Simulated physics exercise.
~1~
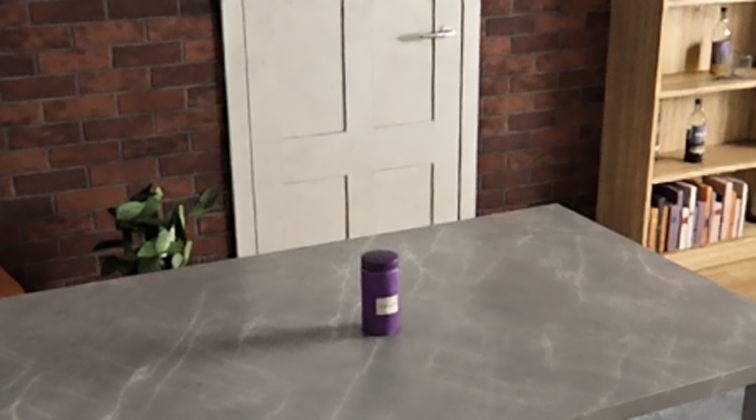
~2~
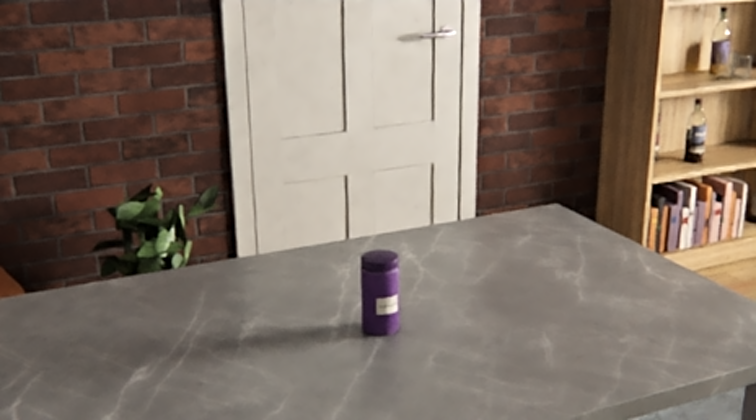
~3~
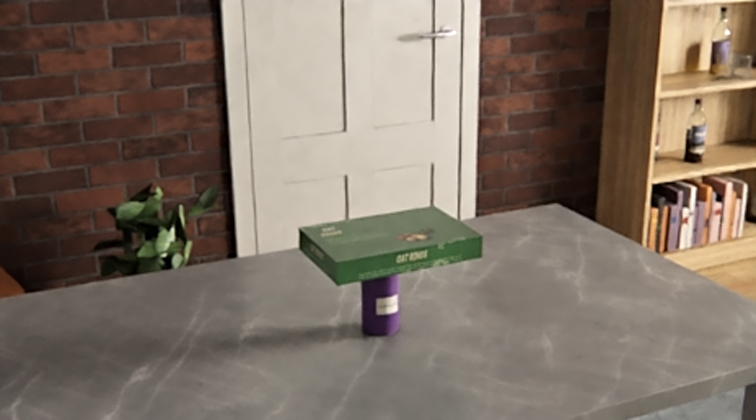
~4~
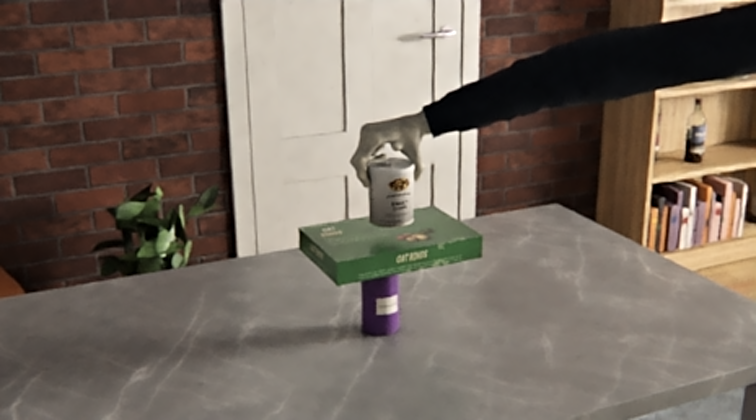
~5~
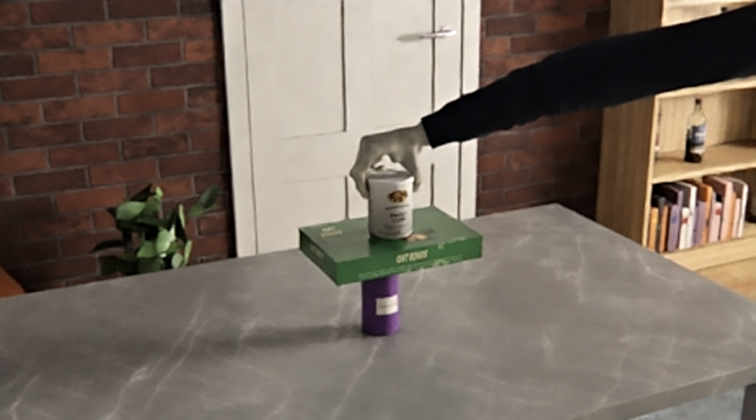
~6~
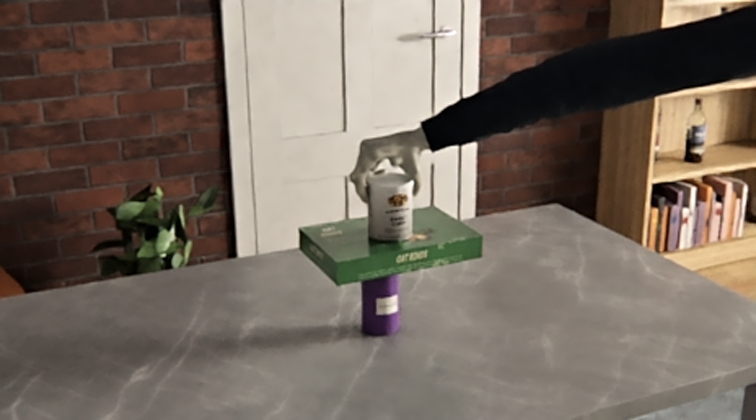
On a grey marble counter, a green box appearing atop a purple canister, then a gloved hand lowering a white tin onto it.
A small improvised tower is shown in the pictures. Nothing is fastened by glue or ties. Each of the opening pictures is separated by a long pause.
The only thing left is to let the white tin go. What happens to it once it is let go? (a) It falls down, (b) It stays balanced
It stays balanced.
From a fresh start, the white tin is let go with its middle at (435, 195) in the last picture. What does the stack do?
Result: The stack tips over.
Then, 0.20 s after the last picture, nothing has stirred.
Then, 0.70 s after the last picture, white tin resting near (390, 208).
At rest, all 3 in place. Seen from the same camera at the end, white tin near (390, 208). The stack stays up.
